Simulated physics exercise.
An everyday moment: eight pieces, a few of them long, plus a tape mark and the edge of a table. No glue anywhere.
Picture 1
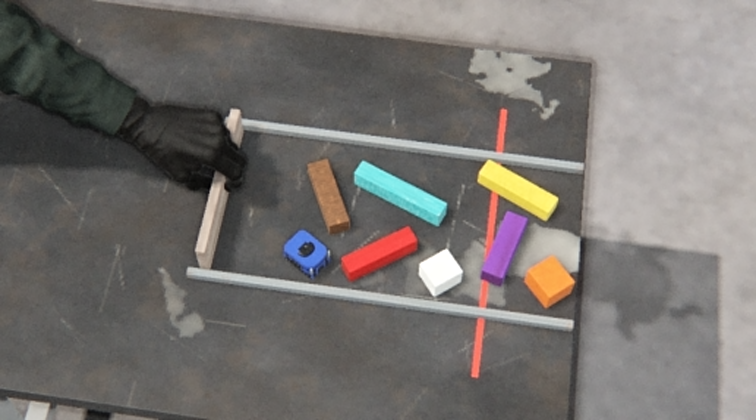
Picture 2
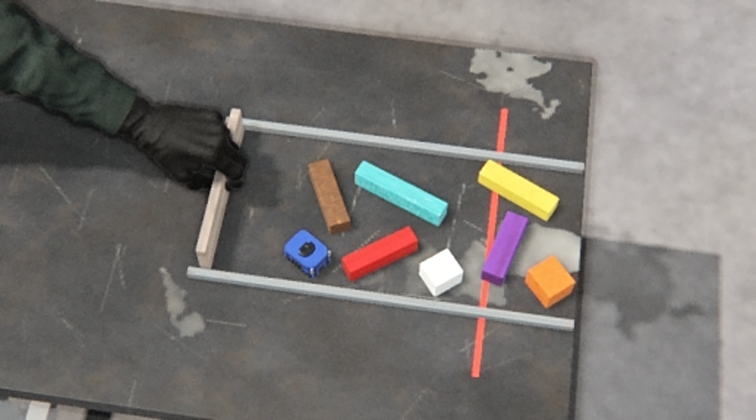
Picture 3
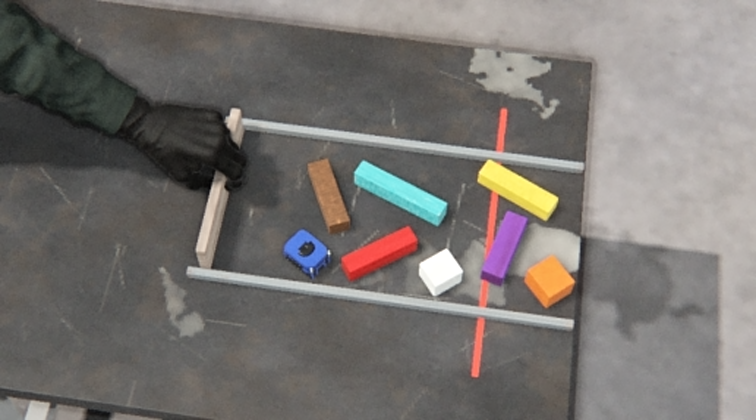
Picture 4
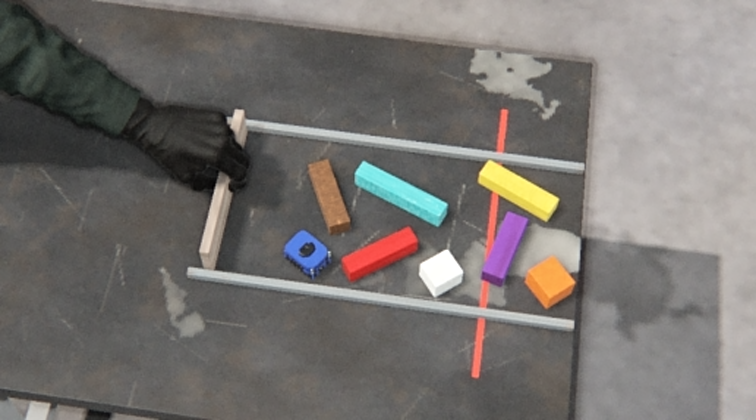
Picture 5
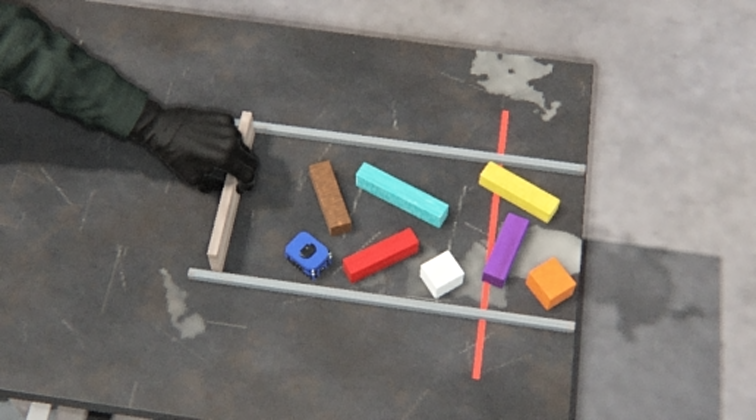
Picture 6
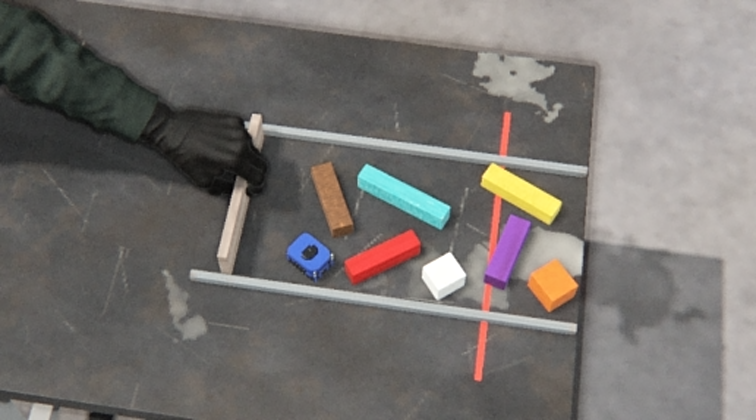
A black-gloved hand slides a pale wooden board slightly right between two rails, while the colourful blocks ahead stay practically still.
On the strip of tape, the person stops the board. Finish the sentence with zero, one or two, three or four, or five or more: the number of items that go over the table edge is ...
The number of items that go over the table edge is one or two.
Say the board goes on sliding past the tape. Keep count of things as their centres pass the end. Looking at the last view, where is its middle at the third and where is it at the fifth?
At (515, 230) for the third, at (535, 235) for the fifth.
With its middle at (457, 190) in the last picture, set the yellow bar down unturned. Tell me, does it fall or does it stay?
As for the yellow bar, it keeps its place.
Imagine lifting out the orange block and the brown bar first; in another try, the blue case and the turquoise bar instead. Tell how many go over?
The count is 1 in the first case and 0 in the second.
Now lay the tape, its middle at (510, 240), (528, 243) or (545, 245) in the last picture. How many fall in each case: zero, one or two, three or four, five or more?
Trial 1 - one or two; trial 2 - either three or four; trial 3 - more than four.
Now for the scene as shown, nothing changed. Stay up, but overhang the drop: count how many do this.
I get 2.
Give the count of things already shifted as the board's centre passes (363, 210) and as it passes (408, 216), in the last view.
4, then 6.
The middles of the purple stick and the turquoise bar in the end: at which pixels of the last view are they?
About (576, 258), and the other about (536, 207).
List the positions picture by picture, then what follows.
Orange block (550, 282); yellow bar (517, 190); purple stick (504, 249); board (221, 188); tape (491, 235), in the first frame.
Yellow bar (518, 190); brown bar (329, 197), in the second frame.
Purple stick (504, 248); red stick (380, 254), in the third frame.
Orange block (550, 282); white block (441, 273), in the fourth frame.
Yellow bar (519, 192); board (232, 191), in the fifth frame.
Orange block (553, 285); yellow bar (521, 194); purple stick (507, 252); board (242, 193); tape (494, 238), in the sixth frame.
Soon after, none off yet; orange block at rest near (553, 285); yellow bar at rest near (521, 194); purple stick at rest near (507, 252).
Then, none off yet; orange block at rest near (553, 285); yellow bar at rest near (521, 194); purple stick moved a little near (525, 256).
At rest, the number that fall off is one or two; fallen, orange block.
